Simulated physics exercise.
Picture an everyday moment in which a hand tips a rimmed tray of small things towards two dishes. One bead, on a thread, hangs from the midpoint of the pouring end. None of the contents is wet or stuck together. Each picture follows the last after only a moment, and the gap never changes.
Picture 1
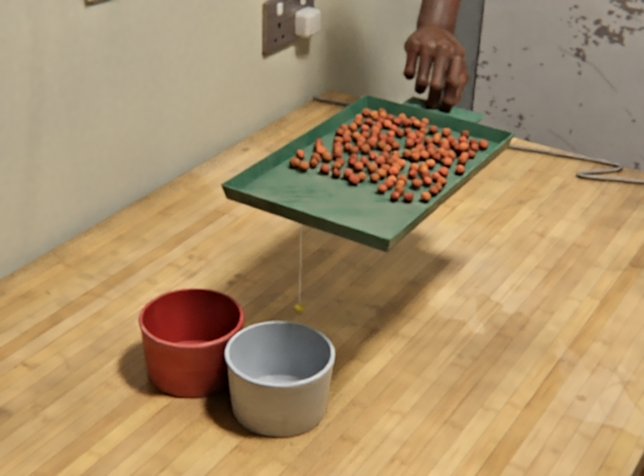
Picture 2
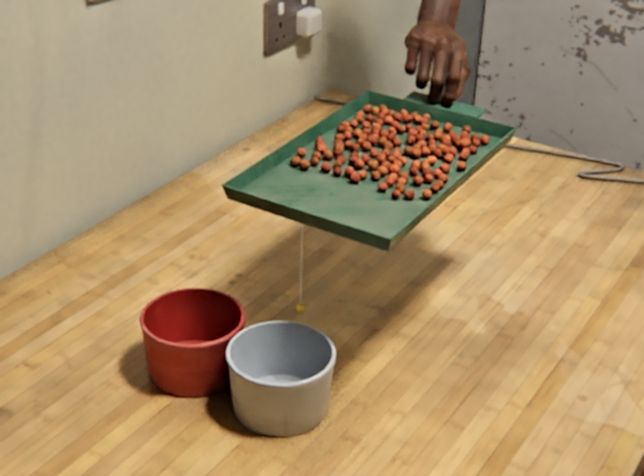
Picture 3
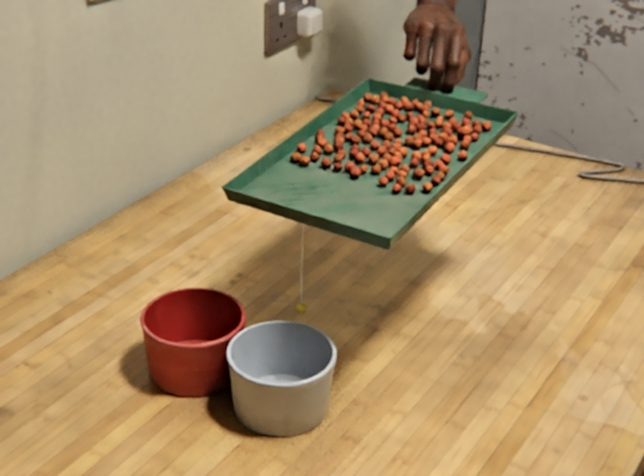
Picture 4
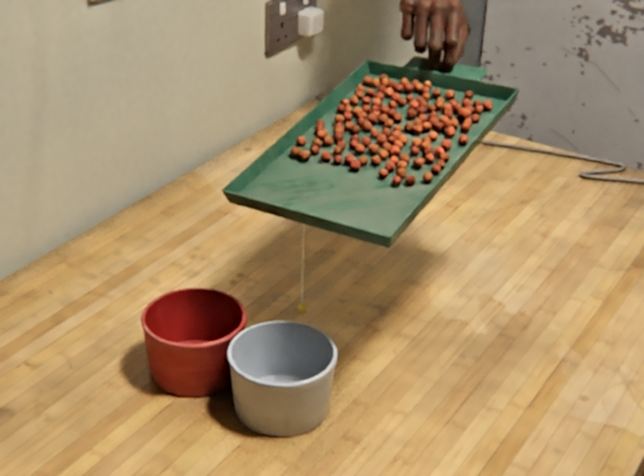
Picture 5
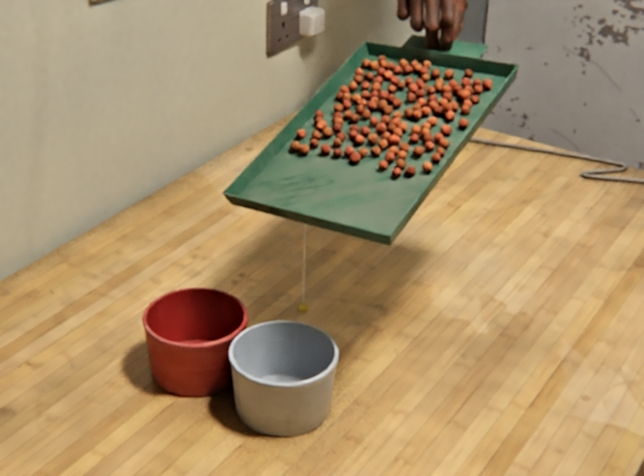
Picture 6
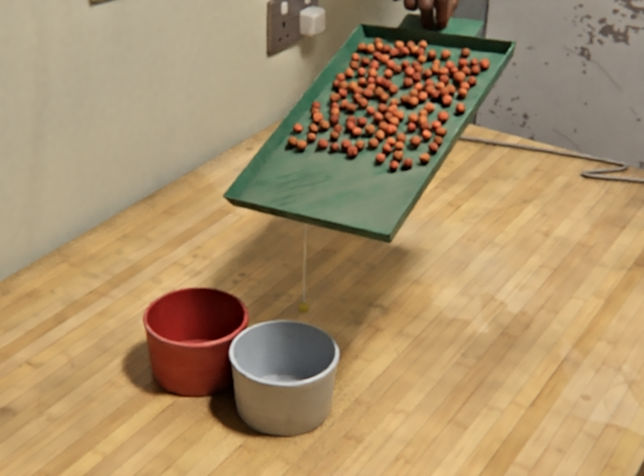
On a wooden worktop, a hand holds a green rimmed tray of small reddish-brown pellets near a red dish and a grey dish, then steadily raises the tray's far end, steepening its slope while the pellets stay grouped.
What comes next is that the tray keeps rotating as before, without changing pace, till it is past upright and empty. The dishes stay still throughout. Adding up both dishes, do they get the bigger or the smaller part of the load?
I expect most of the load to be saved.
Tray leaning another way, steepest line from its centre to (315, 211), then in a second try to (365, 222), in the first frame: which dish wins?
In the first case it's the one on the right, in the second the one on the right.
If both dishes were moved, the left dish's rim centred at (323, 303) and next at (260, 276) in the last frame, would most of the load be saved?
Short of half, then Short of half.
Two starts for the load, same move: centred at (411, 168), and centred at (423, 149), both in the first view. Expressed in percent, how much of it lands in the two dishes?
Shares in turn: 80 % and 70 %.
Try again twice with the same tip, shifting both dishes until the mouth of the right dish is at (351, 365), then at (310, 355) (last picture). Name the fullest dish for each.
First place: The leftmost one; second place: The leftmost one.
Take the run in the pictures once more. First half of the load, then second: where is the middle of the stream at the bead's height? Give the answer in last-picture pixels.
Starting near (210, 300), moving on to near (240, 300).
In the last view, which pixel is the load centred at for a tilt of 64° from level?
Somewhere around pixel (271, 187) in the last picture.
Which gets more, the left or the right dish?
It's the left of the two that is fuller.
Shortly afterwards, tray tipped steeply; all but a few on the tray; a little in the air.
Next, tray tipped past a quarter turn; near half on the tray; a little in the right dish; near a third in the left dish; a little outside both; a little in the air.
Some moments later, tray tipped past a quarter turn; near a quarter in the right dish; near half in the left dish; near a quarter outside both.
In the end, tray tipped past a quarter turn; near a quarter in the right dish; near half in the left dish; near a quarter outside both.
